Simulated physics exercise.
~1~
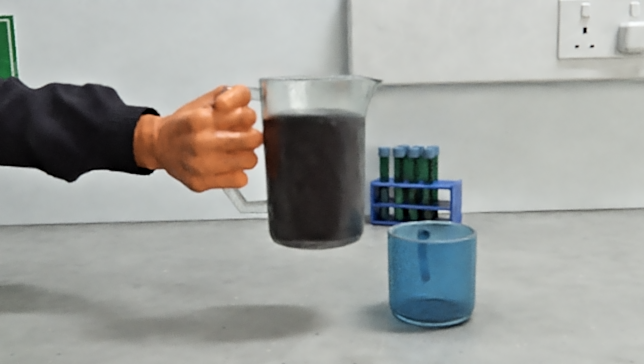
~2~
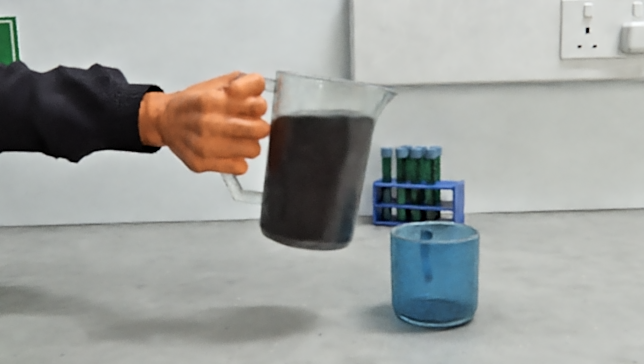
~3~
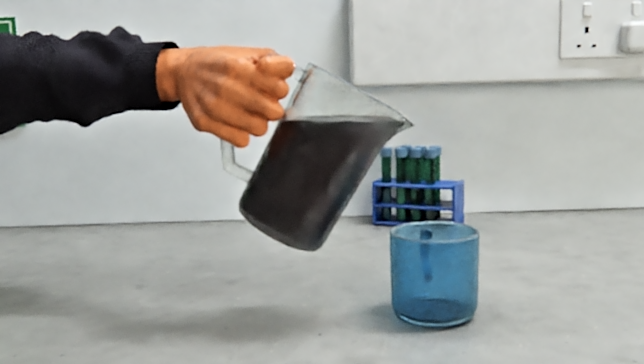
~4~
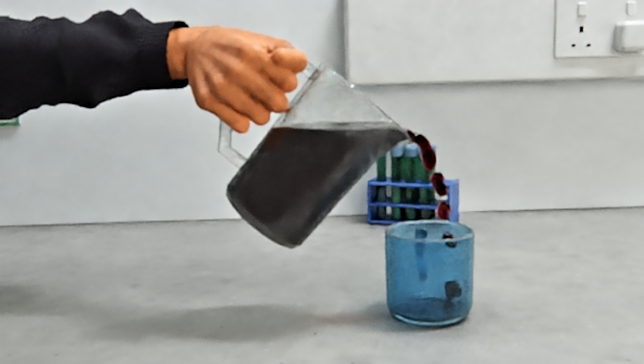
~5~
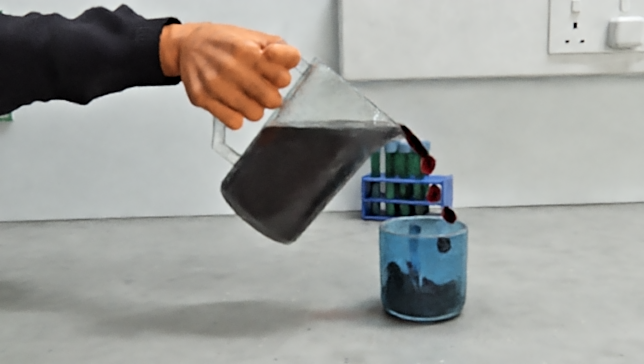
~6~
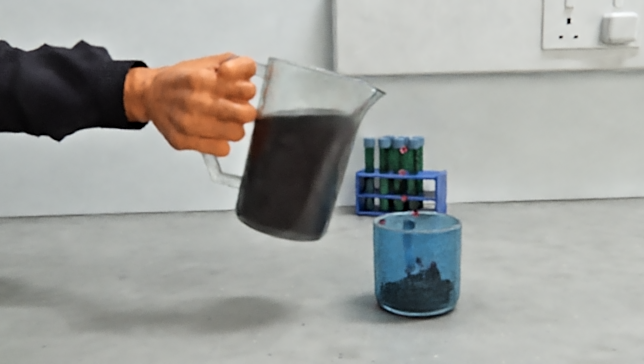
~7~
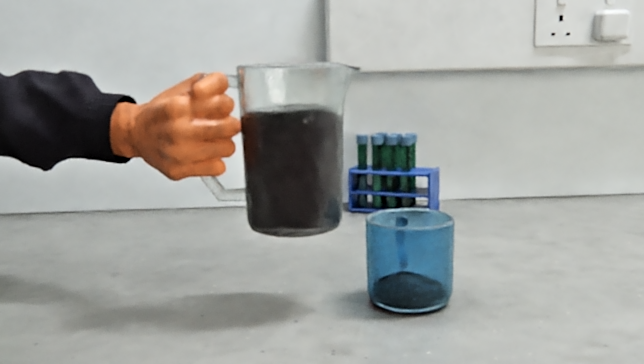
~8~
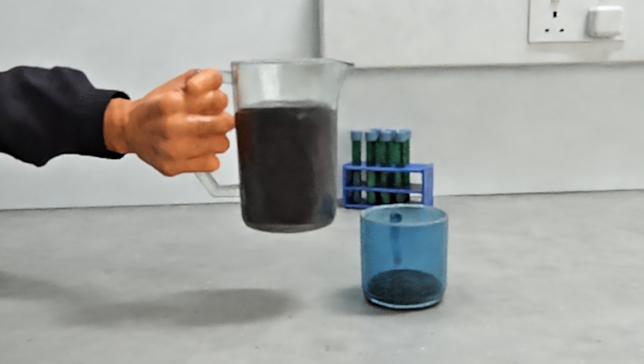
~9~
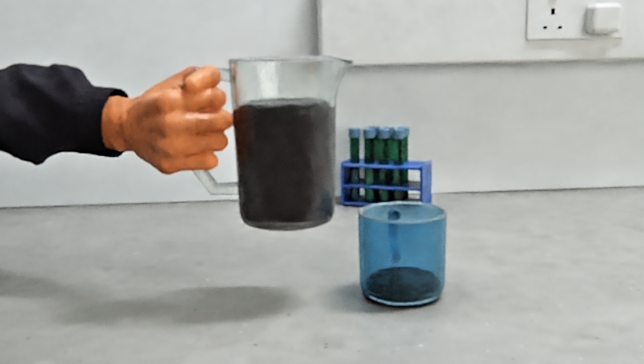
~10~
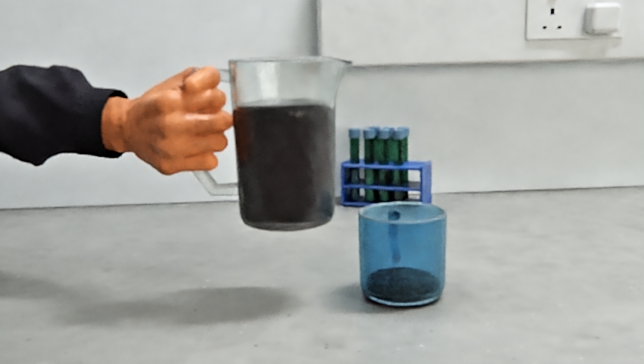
On a grey worktop, a hand in a dark sleeve tipped a glass jug of dark wine to the right, spilling a little into an empty blue mug, then brought the jug level again, leaving it still mostly full above a shallow dark layer in the mug.
